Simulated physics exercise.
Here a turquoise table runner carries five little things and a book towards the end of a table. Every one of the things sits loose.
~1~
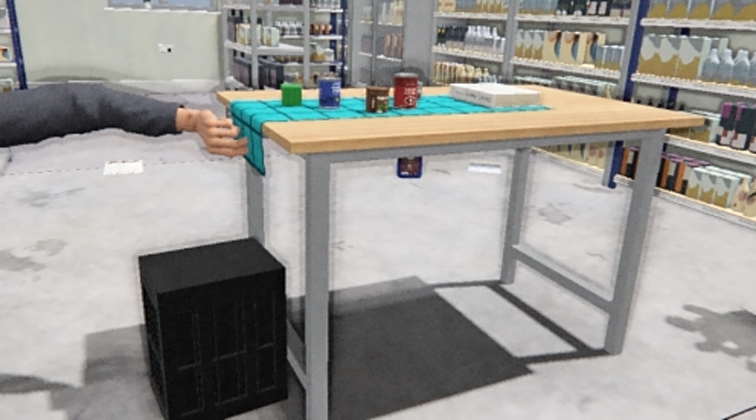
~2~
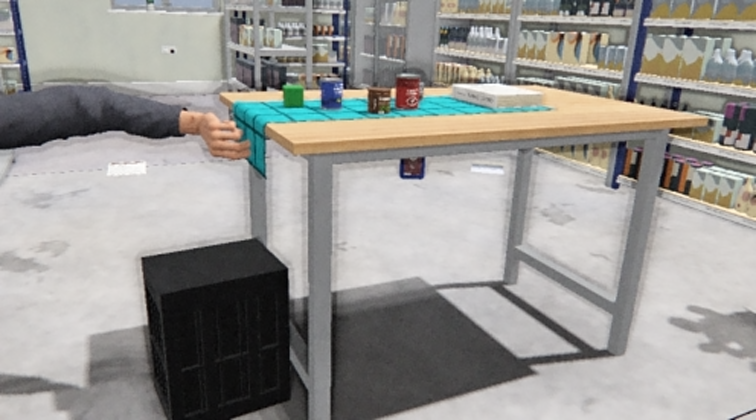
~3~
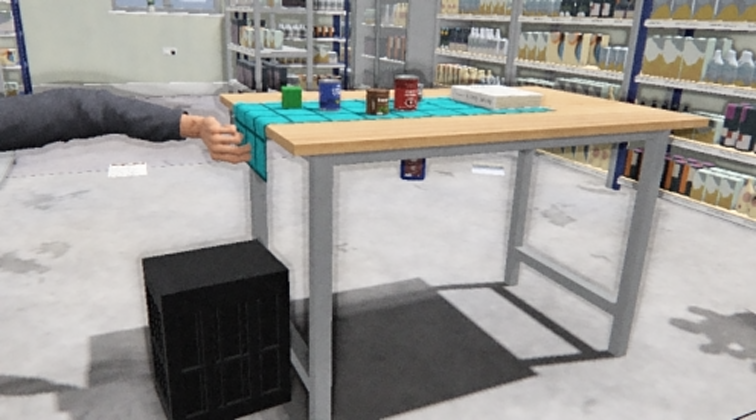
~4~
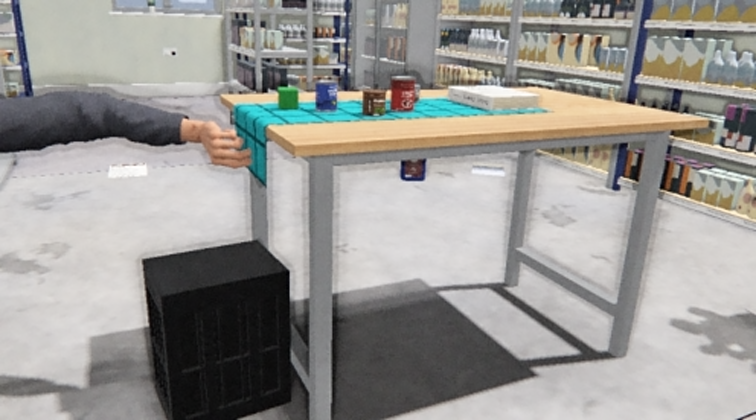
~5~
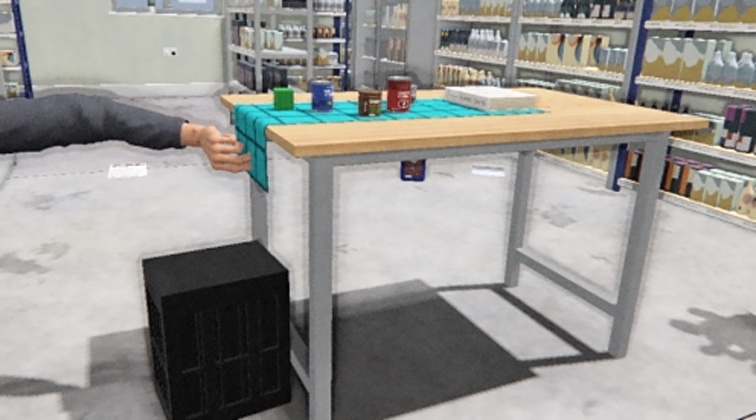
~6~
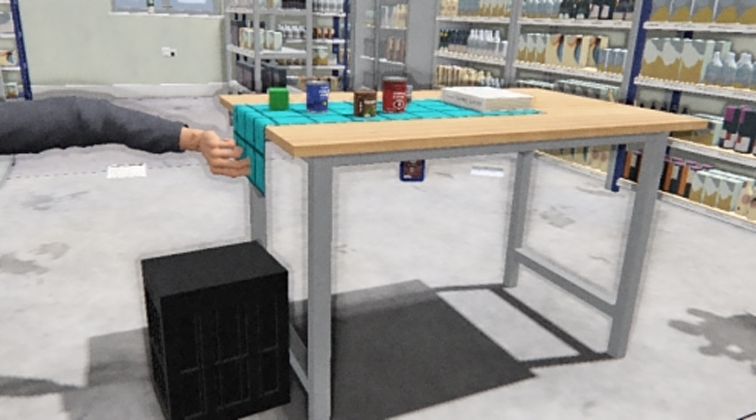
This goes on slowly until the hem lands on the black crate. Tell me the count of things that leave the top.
The count is two.
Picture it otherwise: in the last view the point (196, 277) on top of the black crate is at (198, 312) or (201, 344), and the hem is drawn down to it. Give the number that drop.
Counting them gives 3 and 4.
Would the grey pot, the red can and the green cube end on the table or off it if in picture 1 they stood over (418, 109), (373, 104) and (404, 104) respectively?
Briefly: Grey pot stays; red can stays; green cube stays.
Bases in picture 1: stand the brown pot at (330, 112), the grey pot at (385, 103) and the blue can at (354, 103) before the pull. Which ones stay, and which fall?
Brown pot - leaves the top. Grey pot - stays aboard. Blue can - stays aboard.
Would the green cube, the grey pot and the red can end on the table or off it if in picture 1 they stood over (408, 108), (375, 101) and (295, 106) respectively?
In the end the green cube is still up there, the grey pot is still up there and the red can is no longer up there.
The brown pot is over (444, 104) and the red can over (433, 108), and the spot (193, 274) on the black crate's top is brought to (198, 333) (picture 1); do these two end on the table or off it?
The brown pot keeps its place on top, the red can does not fall.
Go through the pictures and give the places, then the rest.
In the first picture, hem (265, 177); green cube (291, 85); blue can (330, 78); brown pot (378, 88); red can (406, 74); grey pot (412, 82); top of the crate (193, 274).
In the second picture, hem (267, 180); green cube (293, 86).
In the third picture, hem (268, 183); blue can (330, 80).
In the fourth picture, hem (266, 188); brown pot (374, 91); top of the crate (197, 277).
In the fifth picture, hem (268, 193); red can (399, 77).
In the sixth picture, hem (264, 198); green cube (279, 89); blue can (317, 82); brown pot (366, 92); red can (395, 78); grey pot (402, 86).
Early on, hem near (249, 204); all still up.
Midway, hem near (249, 238); green cube gone.
Near the end, hem on the crate; green cube and blue can gone.
Finally, hem on the crate; green cube and blue can gone. It carries off two.
